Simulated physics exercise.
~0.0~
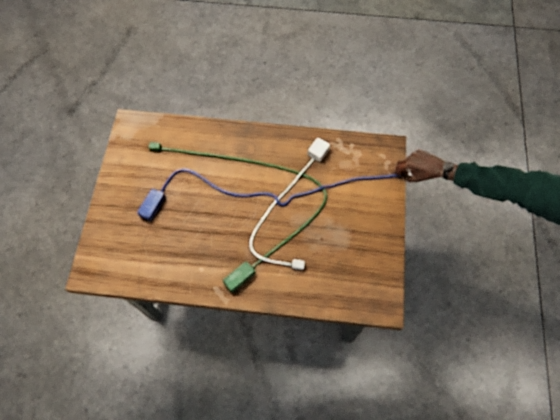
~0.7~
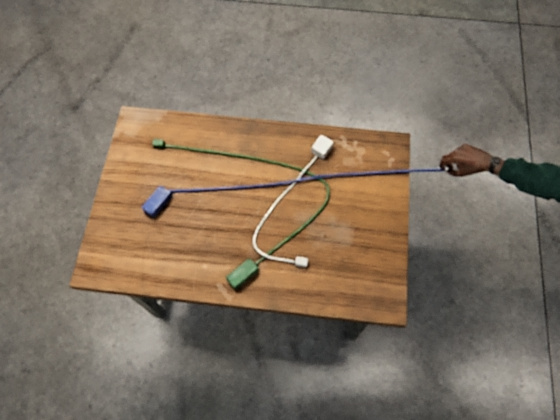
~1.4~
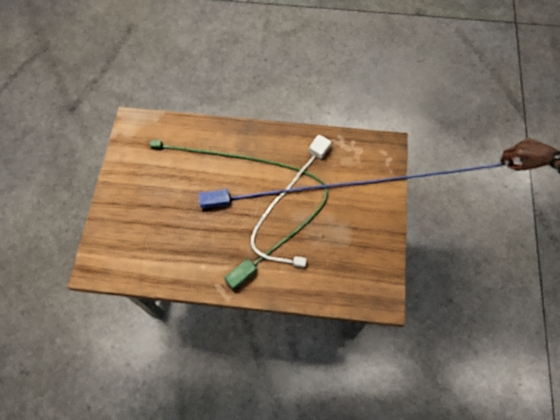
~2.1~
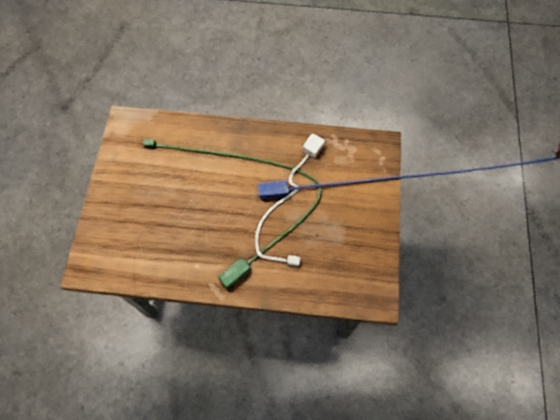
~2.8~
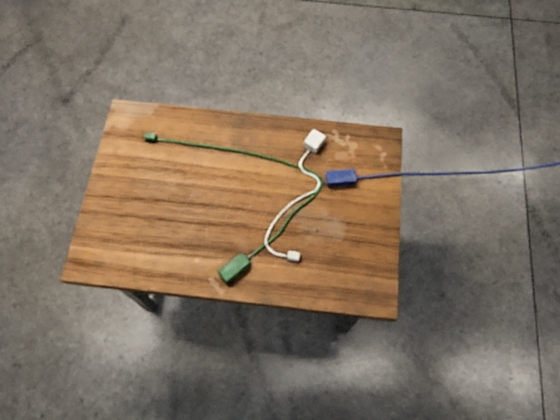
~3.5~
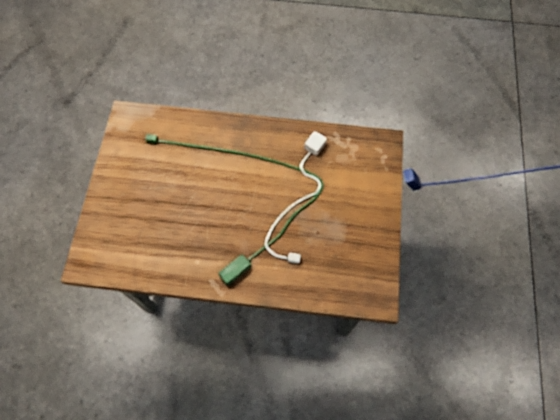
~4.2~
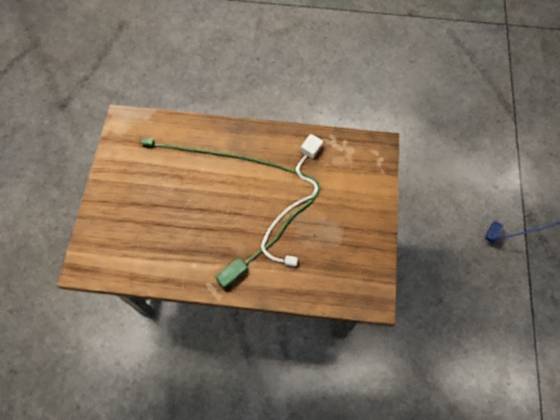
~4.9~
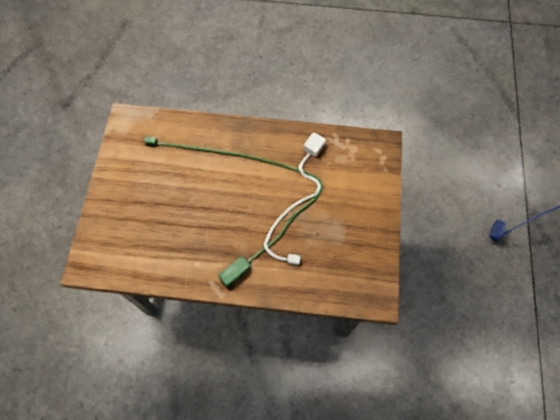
A hand pulls the blue lead right until its charger slides off the wooden table.
